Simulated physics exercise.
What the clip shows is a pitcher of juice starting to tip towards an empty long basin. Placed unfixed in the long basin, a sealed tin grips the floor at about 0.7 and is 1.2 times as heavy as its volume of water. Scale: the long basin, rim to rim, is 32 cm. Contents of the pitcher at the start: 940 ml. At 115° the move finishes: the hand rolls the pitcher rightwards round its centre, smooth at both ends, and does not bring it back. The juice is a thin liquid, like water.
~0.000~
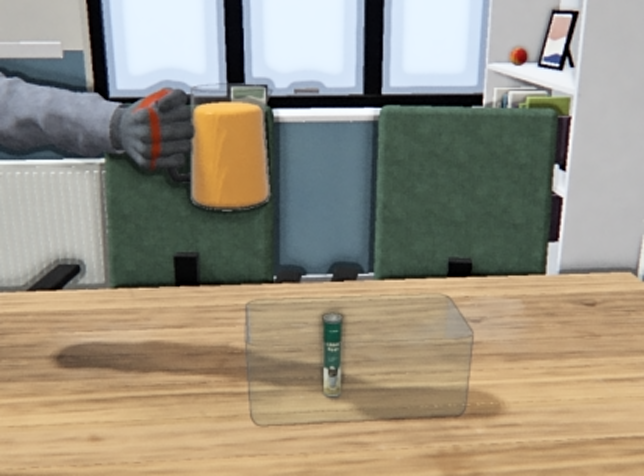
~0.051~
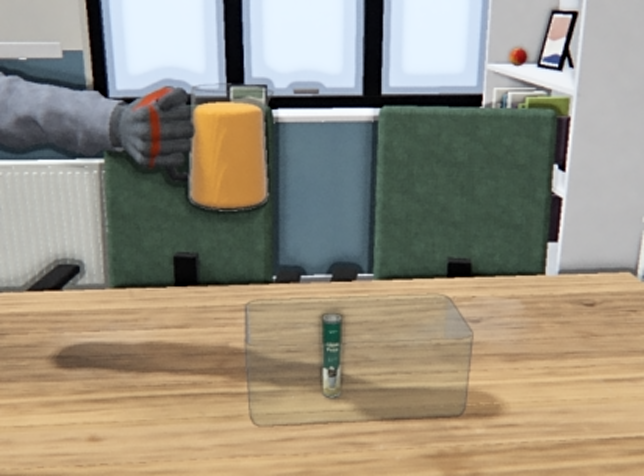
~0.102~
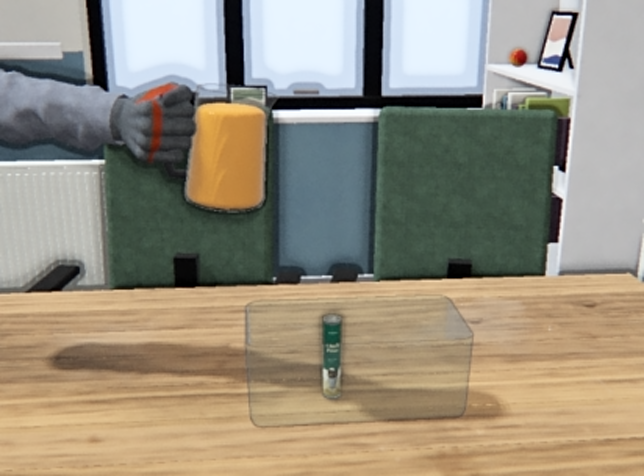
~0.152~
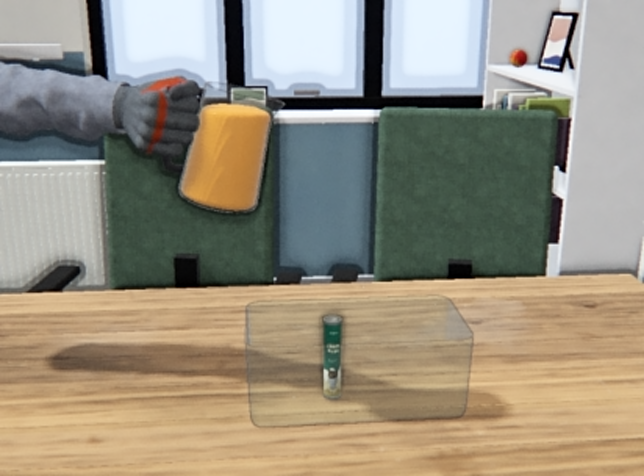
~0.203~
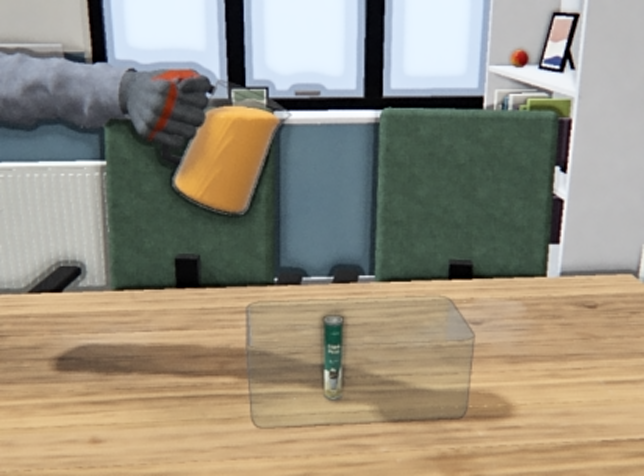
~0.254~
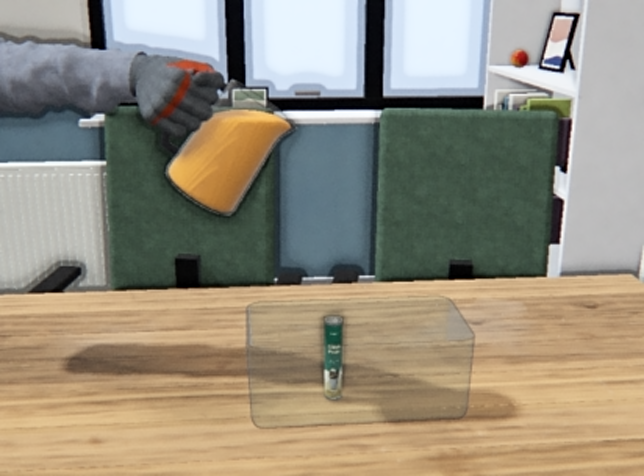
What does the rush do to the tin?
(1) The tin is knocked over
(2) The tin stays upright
The answer is 2.
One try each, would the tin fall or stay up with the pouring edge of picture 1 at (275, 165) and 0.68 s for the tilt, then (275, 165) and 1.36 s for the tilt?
Trial 1 - tin tips; trial 2 - tin tips.
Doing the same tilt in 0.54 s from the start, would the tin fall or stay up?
After the tilt, the tin is still standing.
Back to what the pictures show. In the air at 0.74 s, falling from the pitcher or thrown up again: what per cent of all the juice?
Close to 38 in every hundred parts.
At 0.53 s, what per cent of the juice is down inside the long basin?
2 %, more or less.
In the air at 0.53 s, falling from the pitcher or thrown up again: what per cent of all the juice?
28 %.
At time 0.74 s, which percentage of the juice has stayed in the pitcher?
Remaining share: Approx. 22 %.
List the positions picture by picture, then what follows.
The first frame shows tilt 0°; pouring edge (273, 89); surface from (194, 108) to (262, 107); the long basin's rim runs from (246, 323) to (461, 315); the tin's top is at (333, 321).
The second frame shows tilt 2°; pouring edge (274, 91); surface from (195, 108) to (262, 108).
The third frame shows tilt 6°; pouring edge (278, 95); surface from (197, 109) to (265, 110).
The fourth frame shows tilt 14°; pouring edge (285, 103); surface from (197, 125) to (270, 112).
The fifth frame shows tilt 23°; pouring edge (292, 114); surface from (194, 135) to (280, 116).
The sixth frame shows tilt 35°; pouring edge (297, 127); surface from (185, 143) to (290, 120).
Then, 0.53 s in, the tilt is 102° and 71 per cent is still to pour; the tin stands where it began.
Then, 0.74 s in, the tilt is 115° and 22 per cent is still to pour; the tin stands where it began.
Then, 0.95 s in, the tilt is 115° and 3 per cent is still to pour; the tin stands where it began.
Then, 1.18 s in, the tilt is 115° and 0 per cent is still to pour; the tin stands where it began.
Finally, the tin stands where it began.
